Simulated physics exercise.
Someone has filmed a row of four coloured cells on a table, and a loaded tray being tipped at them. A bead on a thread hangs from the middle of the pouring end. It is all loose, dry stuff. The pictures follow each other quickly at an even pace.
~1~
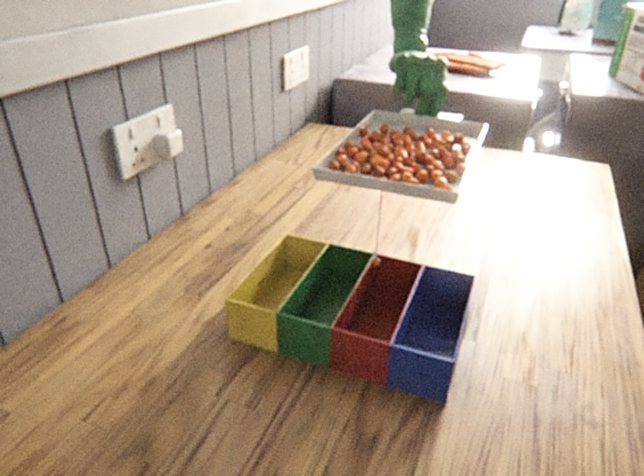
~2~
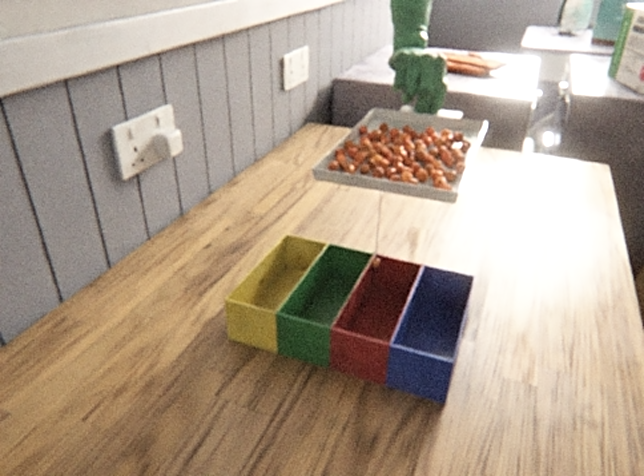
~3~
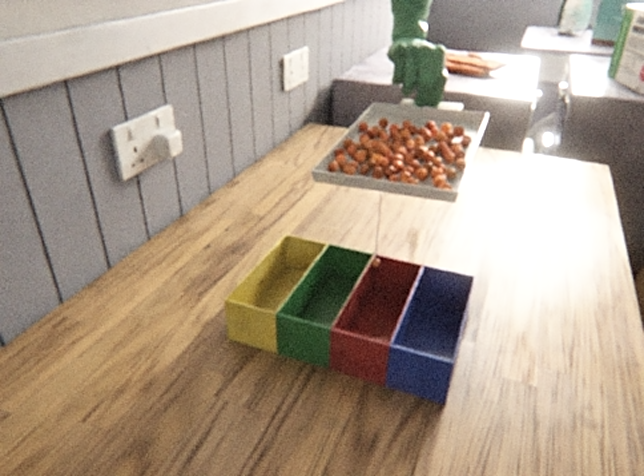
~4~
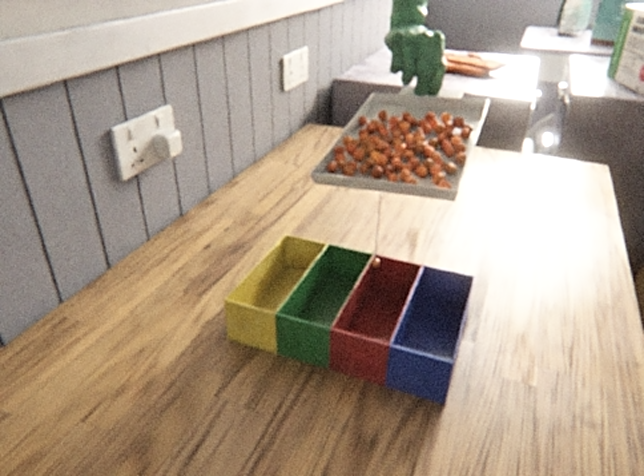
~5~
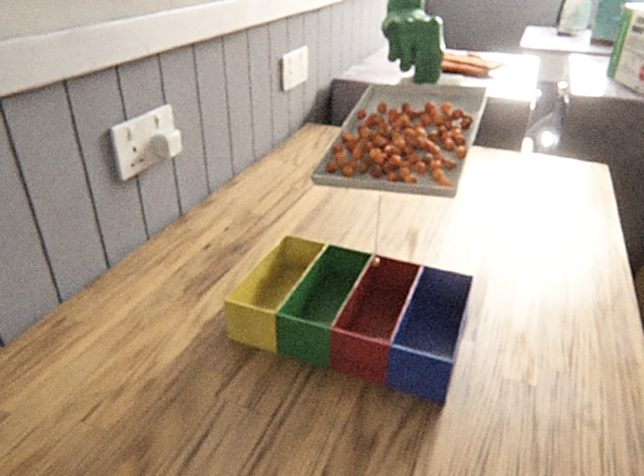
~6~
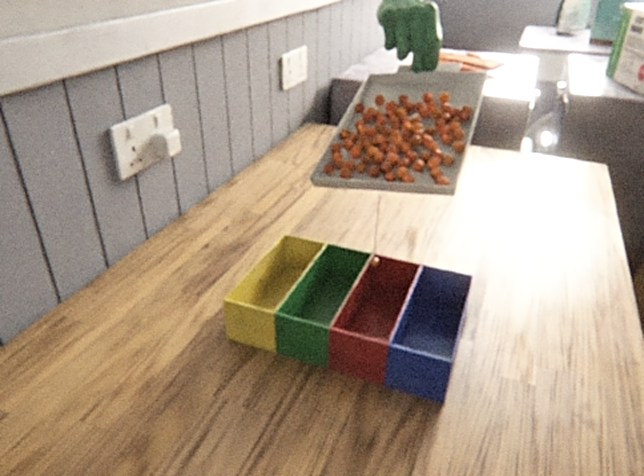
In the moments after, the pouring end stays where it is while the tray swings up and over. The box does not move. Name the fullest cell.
The green one ends fullest.
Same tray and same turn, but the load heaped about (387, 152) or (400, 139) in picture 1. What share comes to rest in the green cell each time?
About 40 and 40 per cent.
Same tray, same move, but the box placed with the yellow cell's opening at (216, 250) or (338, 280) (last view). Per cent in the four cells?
First some 90, then 60 per cent.
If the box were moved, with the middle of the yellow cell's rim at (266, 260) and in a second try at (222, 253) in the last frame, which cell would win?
The first try: The green one. The second: The red one.
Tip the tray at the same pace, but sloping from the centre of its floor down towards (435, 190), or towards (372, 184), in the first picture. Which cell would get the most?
At the first place the blue cell, at the second green.
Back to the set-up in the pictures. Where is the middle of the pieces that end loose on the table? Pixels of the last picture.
Near (195, 341).
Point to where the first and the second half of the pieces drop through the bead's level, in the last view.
Early half (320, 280), late half (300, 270).
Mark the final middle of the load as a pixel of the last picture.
Near (315, 321).
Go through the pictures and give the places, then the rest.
In the first picture, corners of the pouring end at (316, 167) and (458, 191), level; middle of the load at (399, 153), coated peanuts; bead on its thread at (376, 262); yellow cell at (252, 322); green cell at (303, 337); red cell at (359, 353); blue cell at (419, 370).
In the second picture, corners of the pouring end at (315, 168) and (457, 191), level; middle of the load at (399, 152).
In the third picture, corners of the pouring end at (314, 170) and (457, 190), tipped barely, lowest at the left corner; middle of the load at (399, 150).
In the fourth picture, corners of the pouring end at (314, 172) and (456, 189), tipped a little, lowest at the left corner; middle of the load at (398, 145).
In the fifth picture, corners of the pouring end at (313, 174) and (455, 187), tipped a little, lowest at the left corner; middle of the load at (398, 140).
In the sixth picture, corners of the pouring end at (312, 176) and (454, 185), tipped clearly, lowest at the left corner; middle of the load at (395, 135); yellow cell at (250, 322); green cell at (302, 337); red cell at (357, 352); blue cell at (417, 370).
Soon, tray tipped steeply; nearly all on the tray; a stray few in the green cell.
A while on, tray tipped right over; nearly all on the tray; a stray few in the green cell.
Towards the end, tray tipped past a quarter turn; about half in the green cell; about a quarter in the yellow cell; a small part in the red cell; a stray few in the blue cell; a small part falling or outside the box.
Finally, tray tipped past a quarter turn; about half in the green cell; about a quarter in the yellow cell; a small part in the red cell; a stray few in the blue cell; a small part outside the box.
